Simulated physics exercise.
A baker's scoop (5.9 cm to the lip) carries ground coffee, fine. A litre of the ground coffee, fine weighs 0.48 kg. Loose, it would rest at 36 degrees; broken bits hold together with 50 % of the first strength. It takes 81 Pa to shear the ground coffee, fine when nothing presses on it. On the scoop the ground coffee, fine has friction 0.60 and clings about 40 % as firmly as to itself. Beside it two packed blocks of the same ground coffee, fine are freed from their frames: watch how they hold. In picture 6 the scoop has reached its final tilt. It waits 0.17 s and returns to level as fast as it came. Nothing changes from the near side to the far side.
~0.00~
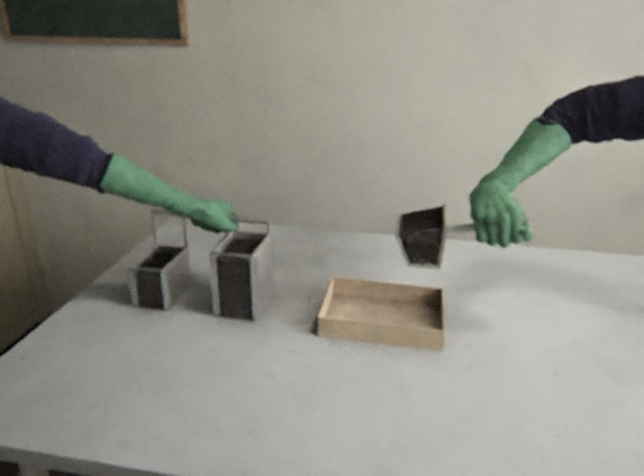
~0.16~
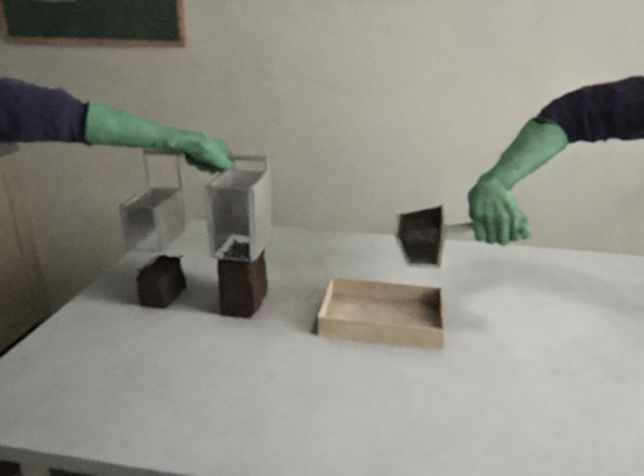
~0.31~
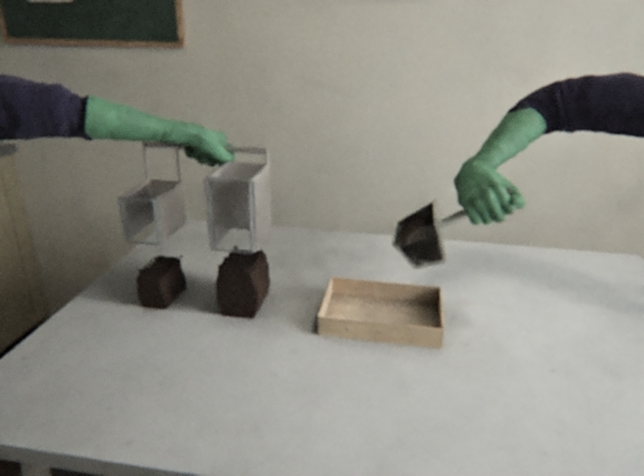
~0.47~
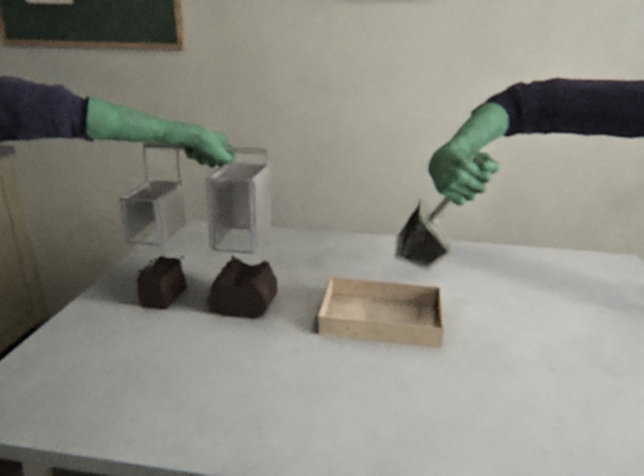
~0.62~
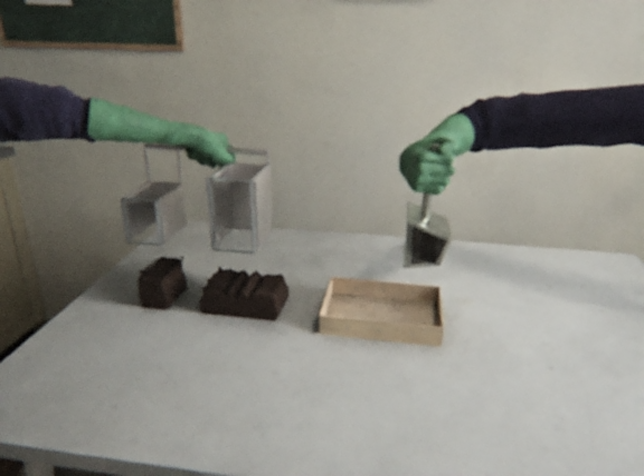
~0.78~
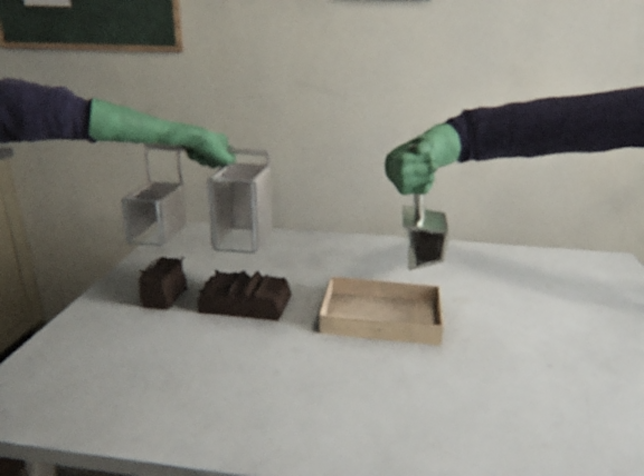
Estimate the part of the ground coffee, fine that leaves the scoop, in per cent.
Close to 0 per cent.
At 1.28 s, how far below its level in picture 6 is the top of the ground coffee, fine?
About 0.5 cm.
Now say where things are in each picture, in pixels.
The first picture shows lip at (398, 235), tilt 0 degrees; top of the ground coffee, fine at (421, 240); blocks stand 8.1 cm, 14 cm (left to right).
The second picture shows lip at (398, 235), tilt 1 degrees; top of the ground coffee, fine at (420, 240); blocks stand 8.1 cm, 13 cm (left to right).
The third picture shows lip at (395, 243), tilt 20 degrees; top of the ground coffee, fine at (434, 240); blocks stand 8.1 cm, 12 cm (left to right).
The fourth picture shows lip at (396, 255), tilt 47 degrees; top of the ground coffee, fine at (433, 236); blocks stand 8.1 cm, 9.2 cm (left to right).
The fifth picture shows lip at (404, 265), tilt 73 degrees; top of the ground coffee, fine at (428, 234); blocks stand 8.1 cm, 6.3 cm (left to right).
The sixth picture shows lip at (409, 268), tilt 86 degrees; top of the ground coffee, fine at (425, 233); blocks stand 8.1 cm, 6.2 cm (left to right).
After 1.01 s, the scoop is at 84 degrees and 0 % has left it.
After 1.28 s, the scoop is at 43 degrees and 0 % has left it.
After 1.56 s, the scoop is at 2 degrees and 0 % has left it.
After 1.83 s, the scoop is at 0 degrees and 0 % has left it.
After 1.94 s, at the end, the scoop is at 0 degrees and 0 % has left it.
